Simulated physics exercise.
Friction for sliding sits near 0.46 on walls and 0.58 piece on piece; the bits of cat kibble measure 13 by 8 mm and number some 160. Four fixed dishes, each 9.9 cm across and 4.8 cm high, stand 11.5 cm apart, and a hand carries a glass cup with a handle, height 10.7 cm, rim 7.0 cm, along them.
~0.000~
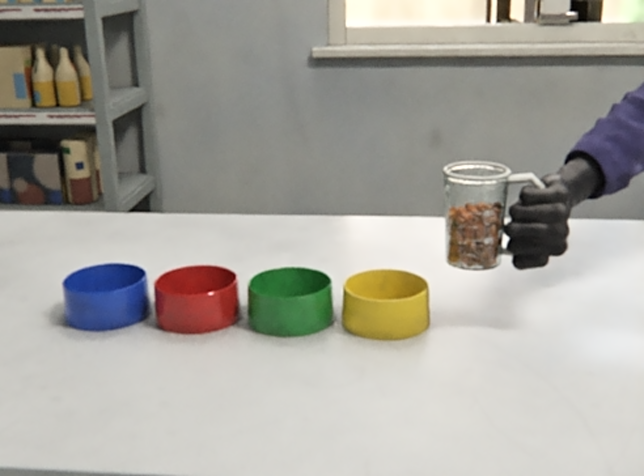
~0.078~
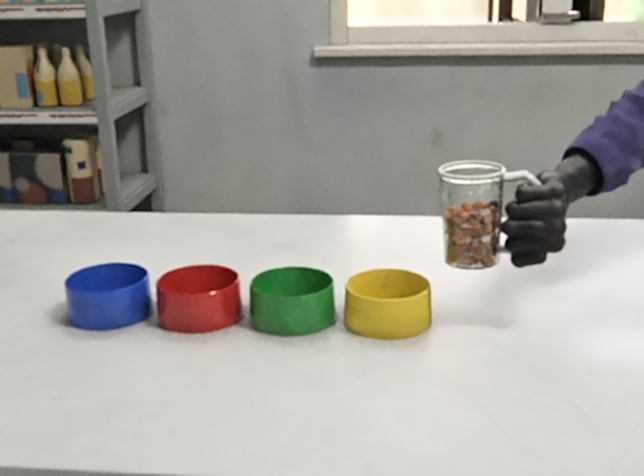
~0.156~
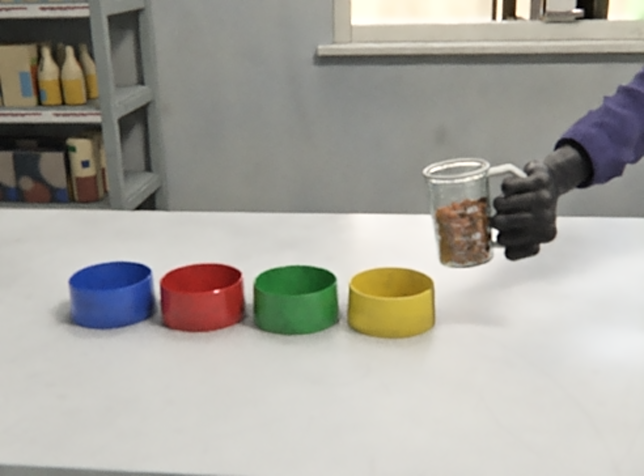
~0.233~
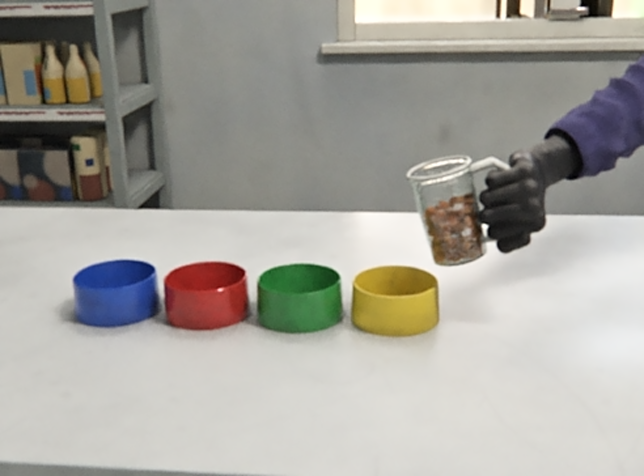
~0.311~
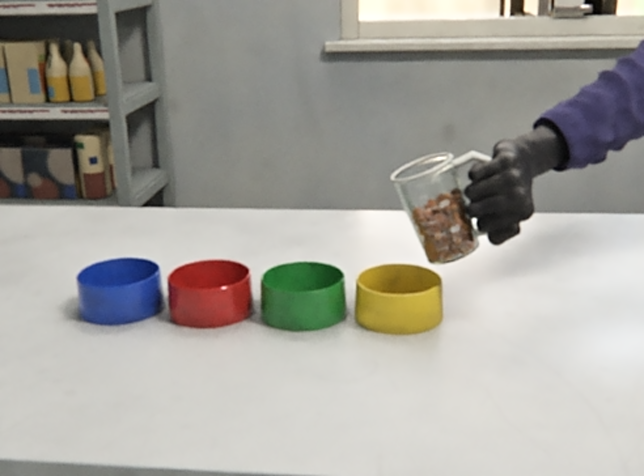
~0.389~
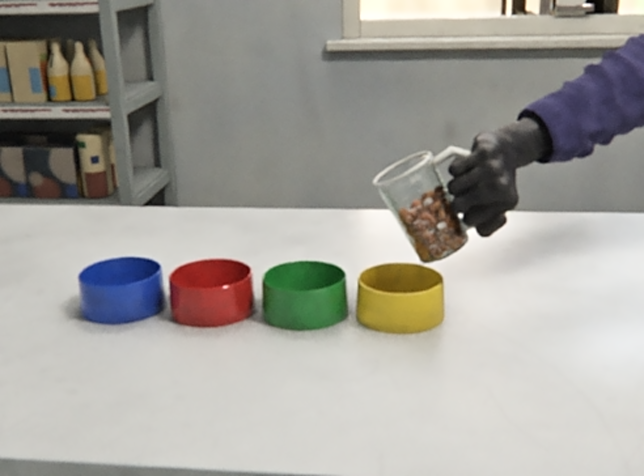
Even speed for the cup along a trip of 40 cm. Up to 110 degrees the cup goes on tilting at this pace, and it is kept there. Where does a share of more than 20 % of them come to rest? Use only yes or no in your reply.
Red dish: No; blue dish: Yes; green dish: No; yellow dish: No; counter: No.
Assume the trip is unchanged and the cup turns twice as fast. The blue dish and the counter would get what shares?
Blue: 40, counter: 10.
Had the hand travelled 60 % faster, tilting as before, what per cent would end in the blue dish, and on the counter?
Blue 90, counter 0.
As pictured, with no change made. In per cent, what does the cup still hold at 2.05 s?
Estimate: Around 30 % of the load.
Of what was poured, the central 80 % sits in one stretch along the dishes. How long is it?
Length: About 7 cm.
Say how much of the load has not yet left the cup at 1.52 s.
Some 85 per cent of the load.
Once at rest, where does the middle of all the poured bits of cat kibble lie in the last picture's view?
Close to pixel (116, 293).
After 1.07 s, tilt 85 degrees; cup holds 100 %.
After 1.52 s, tilt 110 degrees; cup holds 85 %, red 5 %.
After 2.05 s, tilt 110 degrees; cup holds 30 %, red 5 %, blue 65 %.
By 3.4 s all is still; red 5 %, blue 85 %, green 0 %, yellow 0 %, counter 5 %, cup 5 %.
